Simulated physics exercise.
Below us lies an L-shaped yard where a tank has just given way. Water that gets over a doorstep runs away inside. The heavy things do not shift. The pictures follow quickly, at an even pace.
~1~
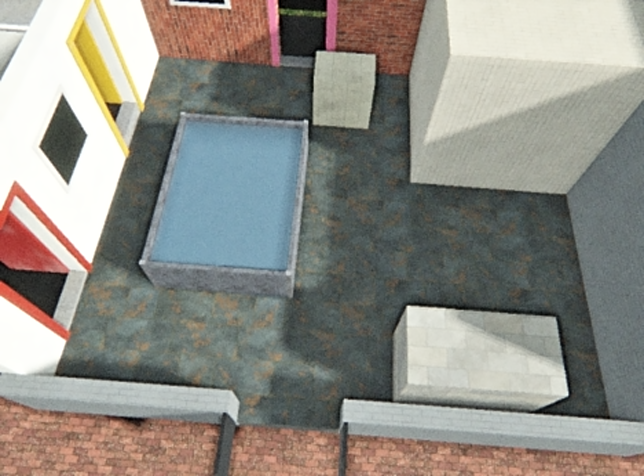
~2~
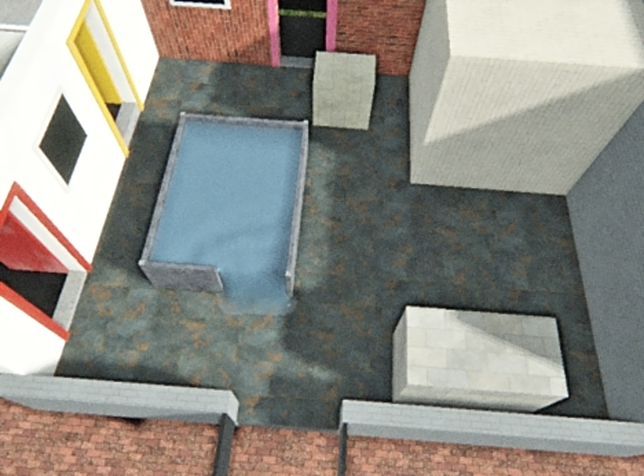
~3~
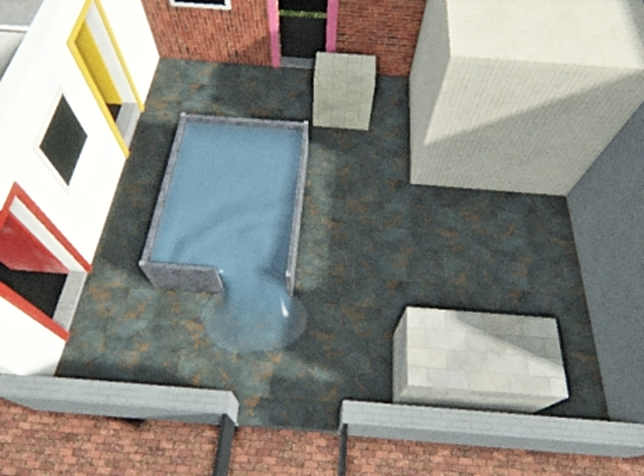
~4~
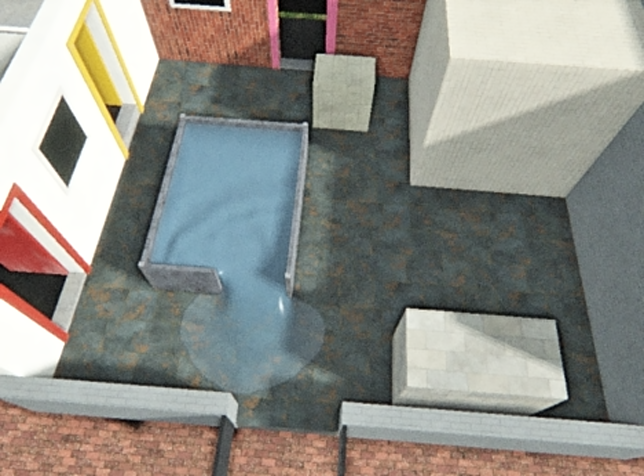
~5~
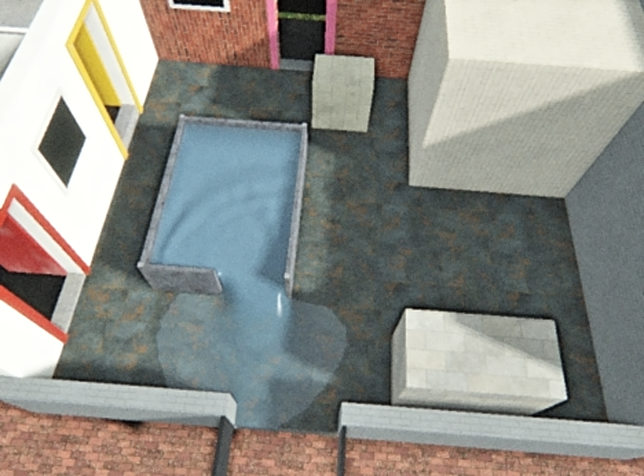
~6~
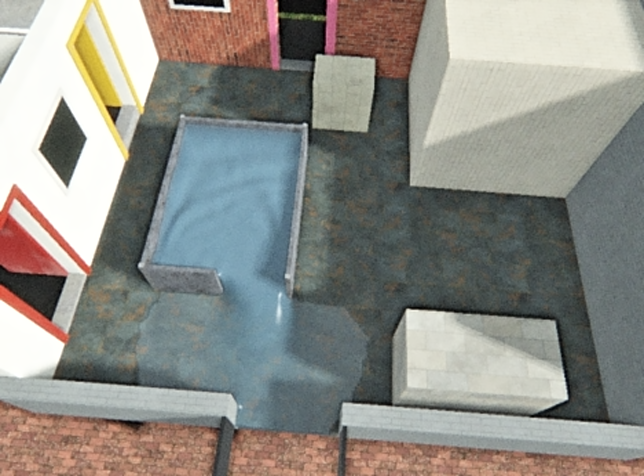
In a paved yard between brick, white and grey walls, a low rectangular tank of blue water stands whole and still. A gap opens in its near wall, and water pours out onto the dark paving. The sheet spreads in a widening rounded patch, reaching the opening between the low front walls while ripples cross the tank.
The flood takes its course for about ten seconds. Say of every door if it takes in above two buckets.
In the end: The red door lets in a lot; the pink door admits no more than that; the yellow door admits no more than that.
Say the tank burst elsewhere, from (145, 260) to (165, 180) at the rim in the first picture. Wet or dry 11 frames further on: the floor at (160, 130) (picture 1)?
At that place: Under water.
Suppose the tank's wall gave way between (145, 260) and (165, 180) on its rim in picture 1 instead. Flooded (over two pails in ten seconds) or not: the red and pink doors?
One by one: The red door is over, the pink door takes more.
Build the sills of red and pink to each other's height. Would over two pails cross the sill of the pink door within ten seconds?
Then: The pink door takes less.
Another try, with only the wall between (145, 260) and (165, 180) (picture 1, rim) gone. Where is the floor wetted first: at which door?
I say the red one.
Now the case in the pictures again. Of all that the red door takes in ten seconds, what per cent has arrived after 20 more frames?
About 40 per cent.
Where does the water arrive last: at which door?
Last comes the pink one.
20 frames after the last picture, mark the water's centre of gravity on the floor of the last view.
Roughly at (241, 254).
A moment on, water covers 15 % of the floor; the red door not reached, the pink door not reached, the yellow door not reached.
Next, water covers 20 % of the floor; the red door wet at the sill, nothing in, the pink door not reached, the yellow door not reached.
Then, water covers 35 % of the floor; the red door over two buckets in, the pink door not reached, the yellow door not reached.
Later, water covers 55 % of the floor; the red door over two buckets in, the pink door not reached, the yellow door wet at the sill, nothing in.
In the end, water covers 80 % of the floor; the red door over two buckets in, the pink door wet at the sill, nothing in, the yellow door wet at the sill, nothing in.
